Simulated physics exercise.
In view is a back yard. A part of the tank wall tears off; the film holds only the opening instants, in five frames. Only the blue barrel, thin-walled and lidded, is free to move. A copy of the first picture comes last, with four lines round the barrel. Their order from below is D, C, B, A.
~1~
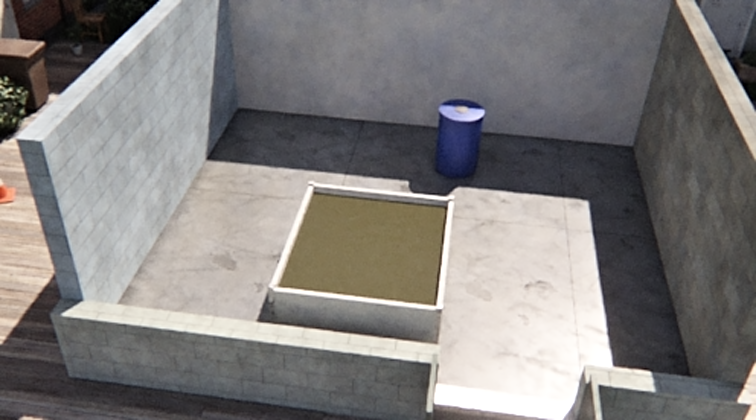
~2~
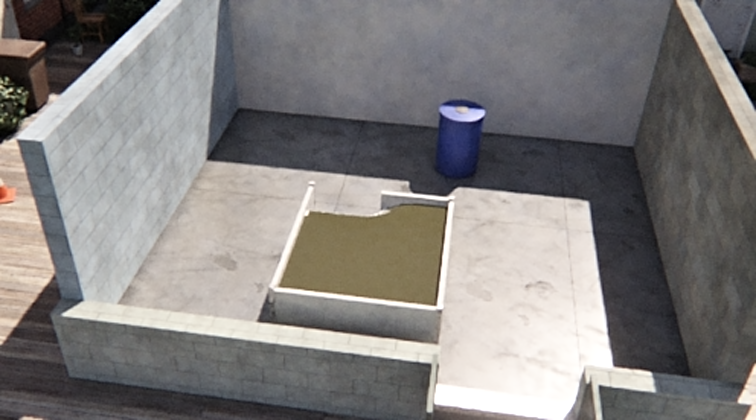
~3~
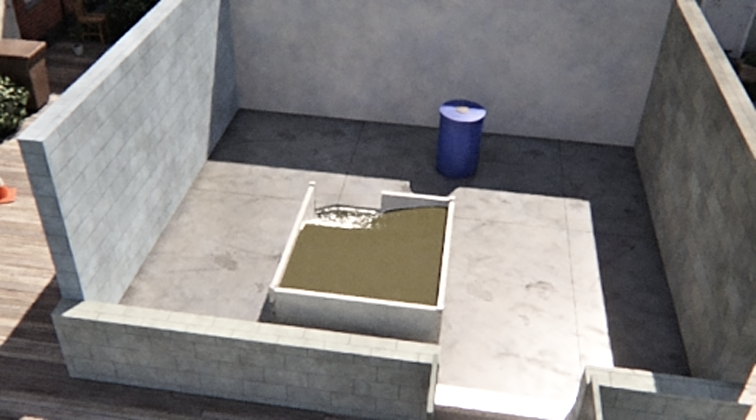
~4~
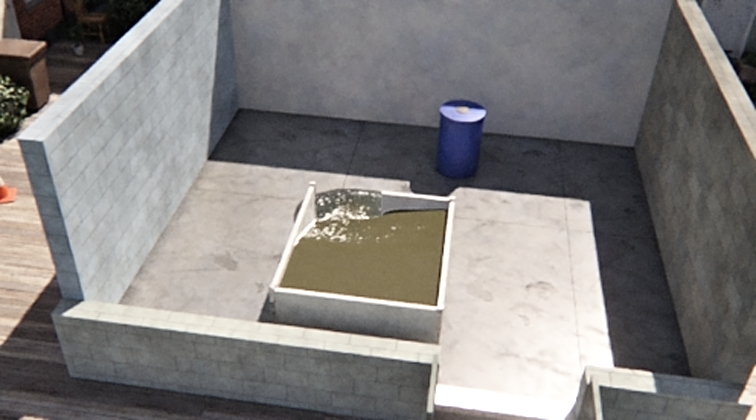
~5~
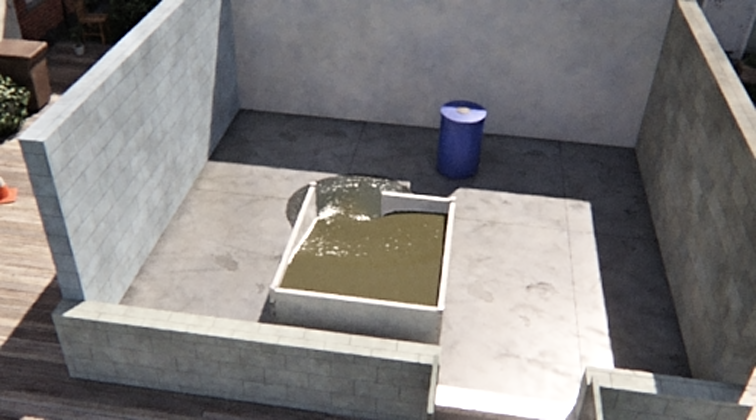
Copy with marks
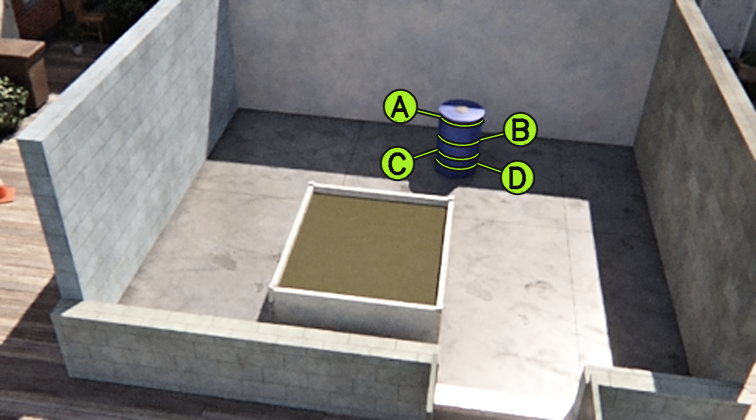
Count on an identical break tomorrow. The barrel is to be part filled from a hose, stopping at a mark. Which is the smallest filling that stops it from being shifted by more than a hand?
Use level D.
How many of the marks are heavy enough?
All of them.
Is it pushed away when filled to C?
No, that is safe.
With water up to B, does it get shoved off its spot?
No, not at all.
In lime, A at (460, 125); B at (458, 145); C at (457, 159); D at (455, 169); from the bottom up D, C, B, A.
Choosing A, it does not move.
Choosing B, it does not move.
Choosing C, it does not move.
Choosing D, it does not move.
